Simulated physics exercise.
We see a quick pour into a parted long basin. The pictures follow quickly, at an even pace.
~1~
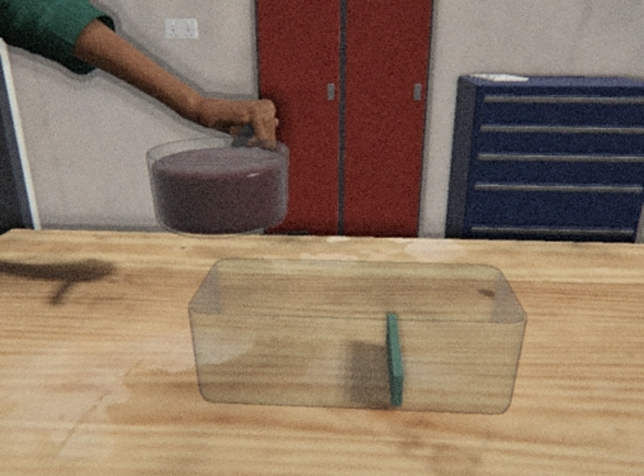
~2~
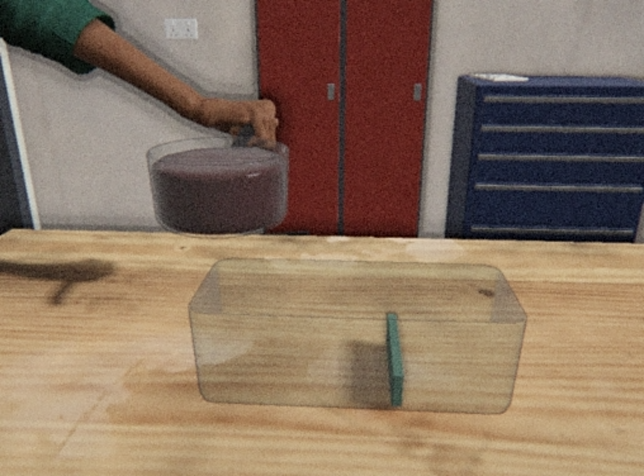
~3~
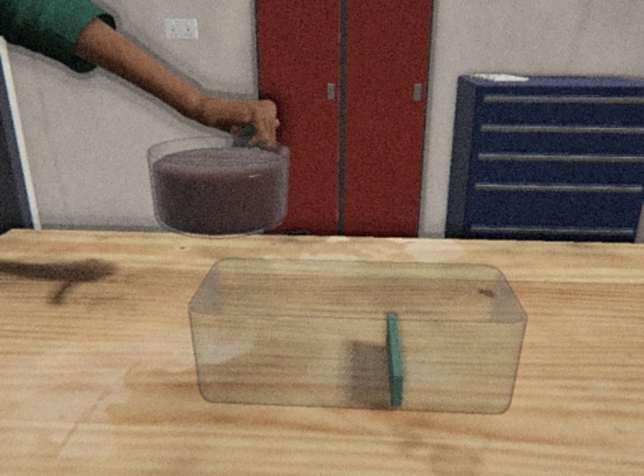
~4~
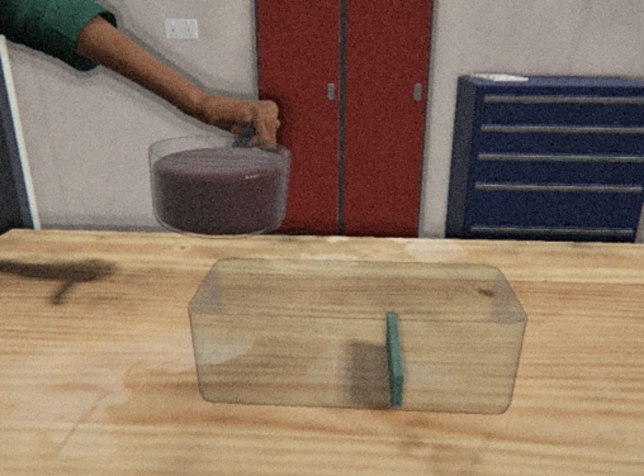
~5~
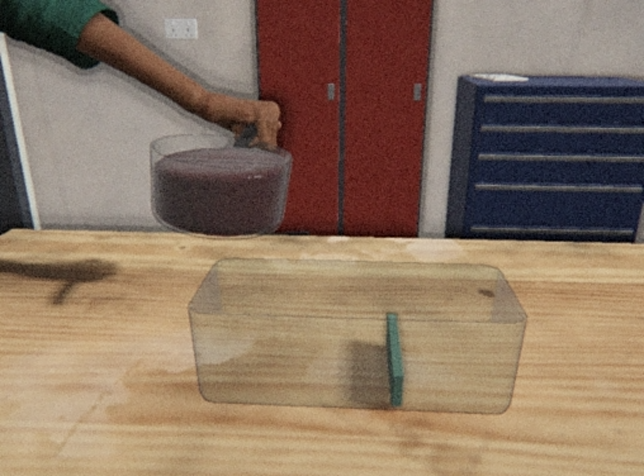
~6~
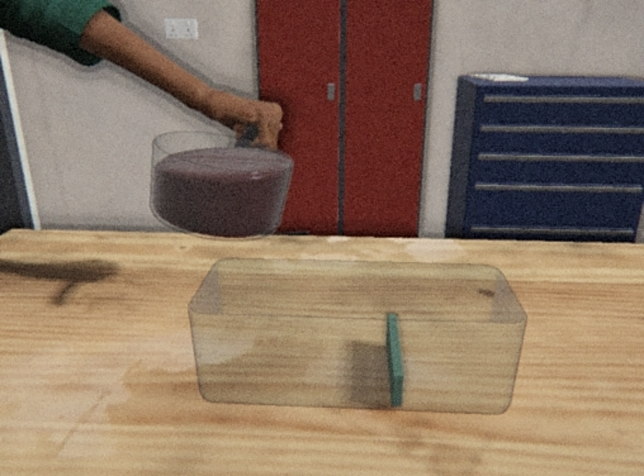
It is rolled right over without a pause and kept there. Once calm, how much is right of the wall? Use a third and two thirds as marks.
The share right of the wall is under a third.
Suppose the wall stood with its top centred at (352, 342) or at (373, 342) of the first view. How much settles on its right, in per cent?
About 45 and 15 per cent.
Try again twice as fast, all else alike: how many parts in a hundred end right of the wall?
Near 20 %.
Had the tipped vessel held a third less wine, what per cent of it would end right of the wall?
Roughly 5 in a hundred.
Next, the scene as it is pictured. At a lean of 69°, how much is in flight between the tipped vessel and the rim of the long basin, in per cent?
About 30 per cent.
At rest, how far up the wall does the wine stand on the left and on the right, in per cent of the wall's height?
The left part 70 per cent, the right part 10.
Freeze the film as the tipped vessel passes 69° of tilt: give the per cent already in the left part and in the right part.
The left part 20 per cent, the right part 0.
A moment on, the tilt is 69° and 50 per cent is still to pour, 21 is left of the wall and 0 right of it.
Next, the tilt is 107° and 6 per cent is still to pour, 83 is left of the wall and 5 right of it.
Then the tilt is 116° and 0 per cent is still to pour, 91 is left of the wall and 9 right of it.
Later the tilt is 116° and 0 per cent is still to pour, 91 is left of the wall and 9 right of it.
At rest 91 per cent lies left of the wall, 9 right of it and 0 outside.
